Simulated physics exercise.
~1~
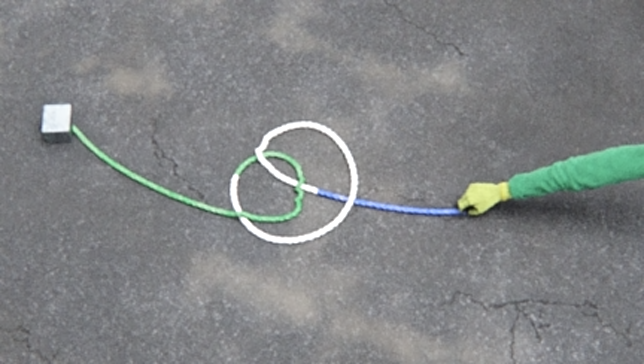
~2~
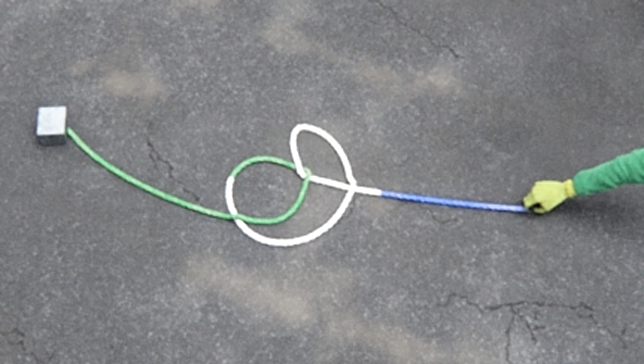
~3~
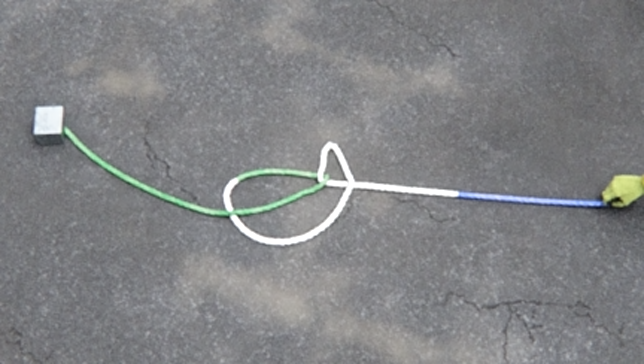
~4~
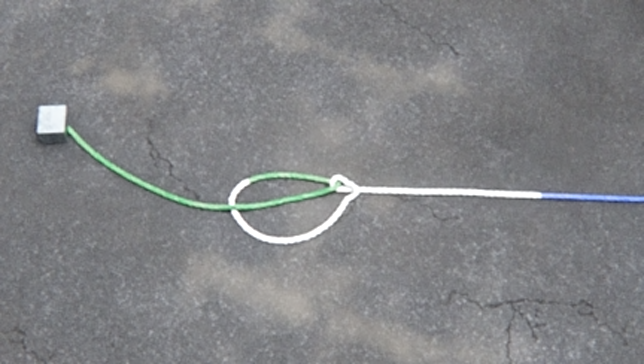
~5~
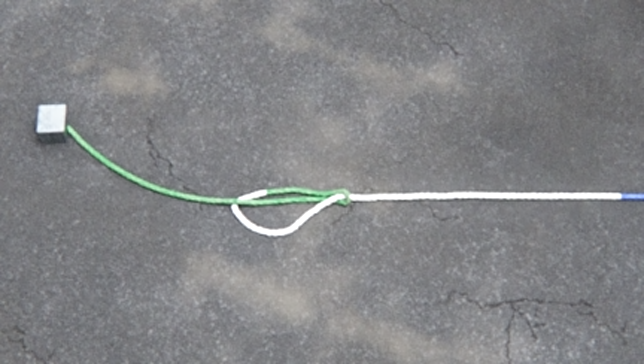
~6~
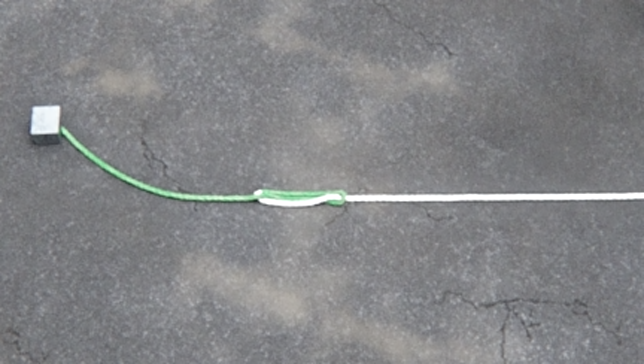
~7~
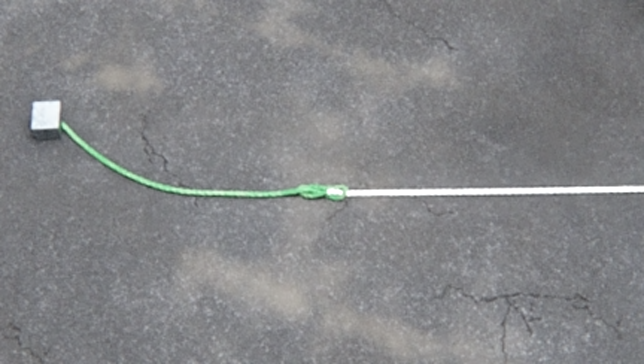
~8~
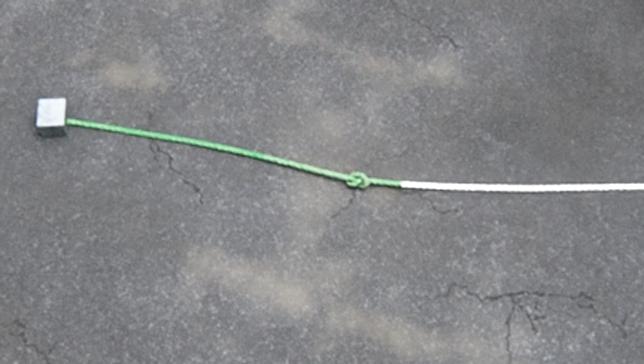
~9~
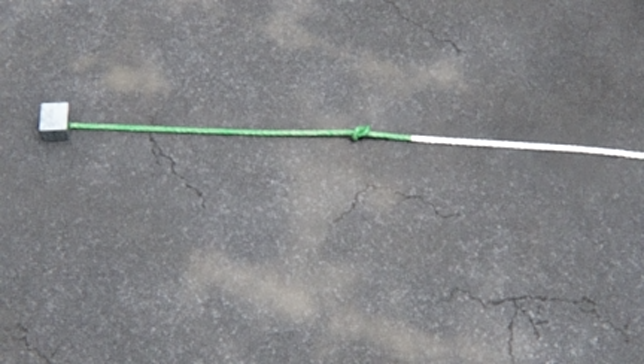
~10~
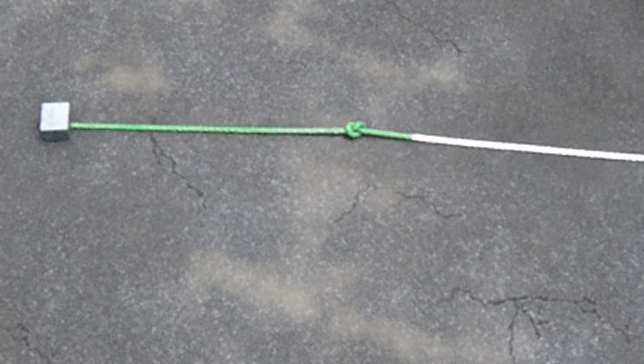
Gloved hand pulling a looped green, white and blue rope right from a small block, the loops shrinking into a tight knot.
